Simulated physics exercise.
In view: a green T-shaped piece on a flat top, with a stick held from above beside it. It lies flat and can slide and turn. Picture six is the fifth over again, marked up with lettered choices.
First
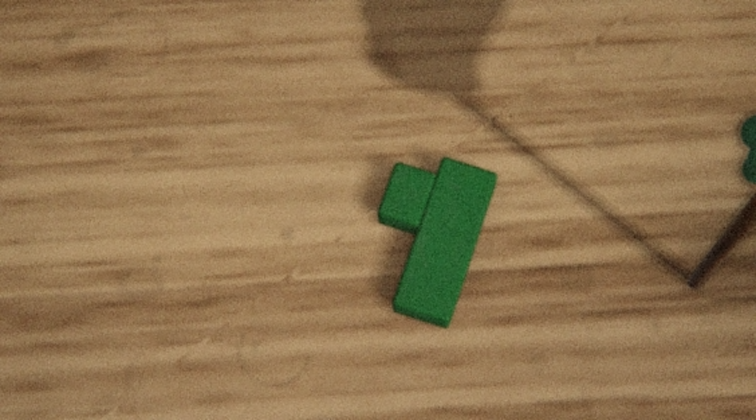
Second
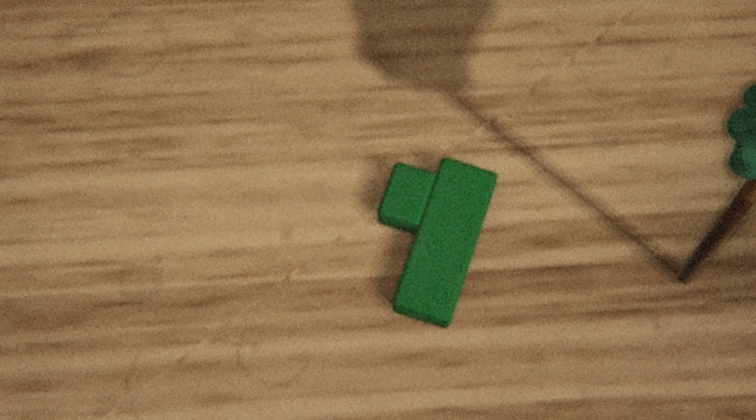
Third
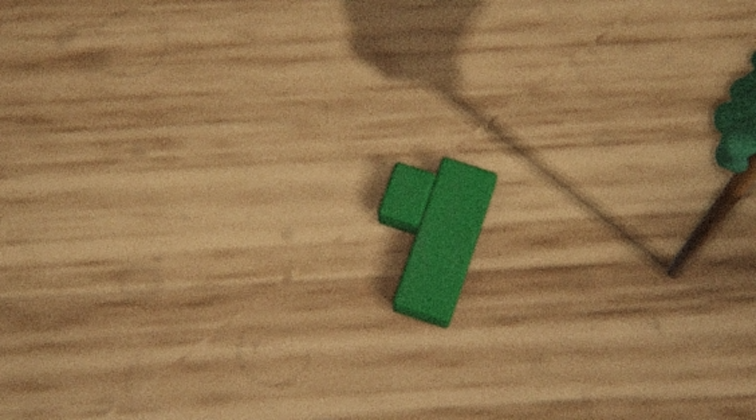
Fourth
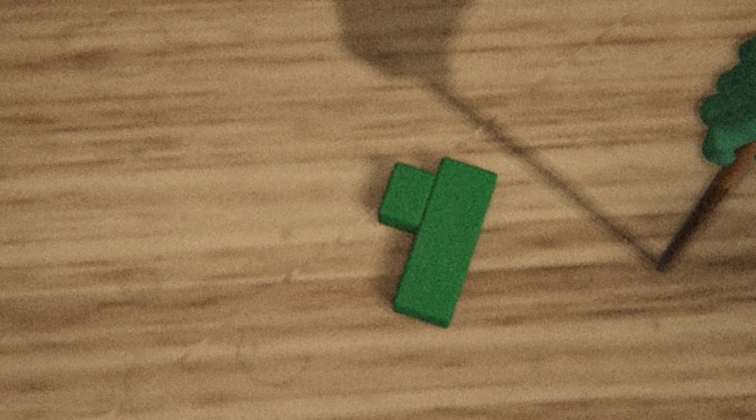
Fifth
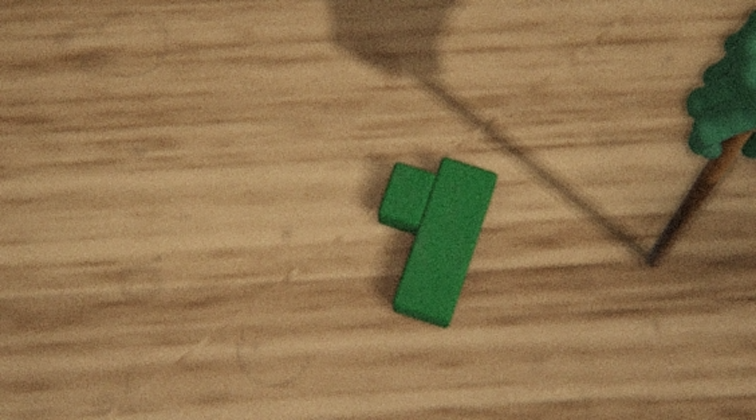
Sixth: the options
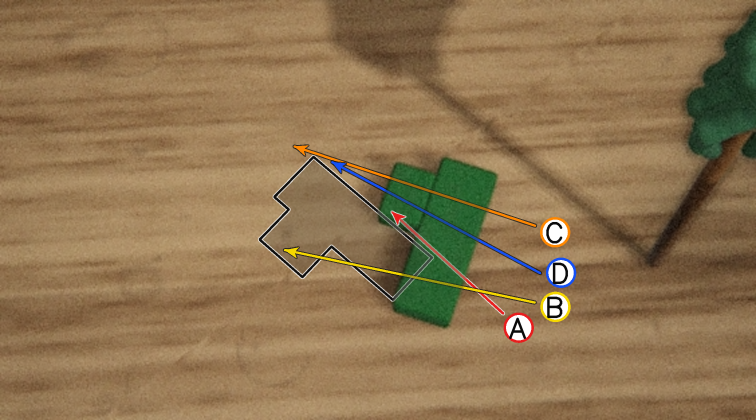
A dark stick with a bumpy green top, partly in view at the right edge, slides slightly left and upward, bringing more of its top into sight. Its long shadow shifts left along with it across the wood-grained surface, while the green T-shaped piece near the middle stays still, untouched.
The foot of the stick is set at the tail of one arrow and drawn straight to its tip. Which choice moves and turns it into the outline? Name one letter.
Take D.
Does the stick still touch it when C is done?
No.
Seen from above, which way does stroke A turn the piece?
Clockwise.
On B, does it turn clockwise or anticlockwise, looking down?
Clockwise.
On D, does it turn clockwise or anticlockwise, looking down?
It turns anticlockwise.
On the copy, A from (503, 314) to (392, 212); B from (535, 303) to (285, 250); C from (535, 226) to (294, 146); D from (540, 273) to (332, 162).
On D. First, foot of the stick (463, 233), piece (425, 229).
Then, foot of the stick (388, 193), piece (366, 214).
Finally, foot of the stick (332, 163), piece (350, 215); it fills the outline.
By contrast, A leaves the piece out of the outline, at (379, 165); B leaves the piece out of the outline, at (372, 201); C leaves the piece out of the outline, at (386, 231).
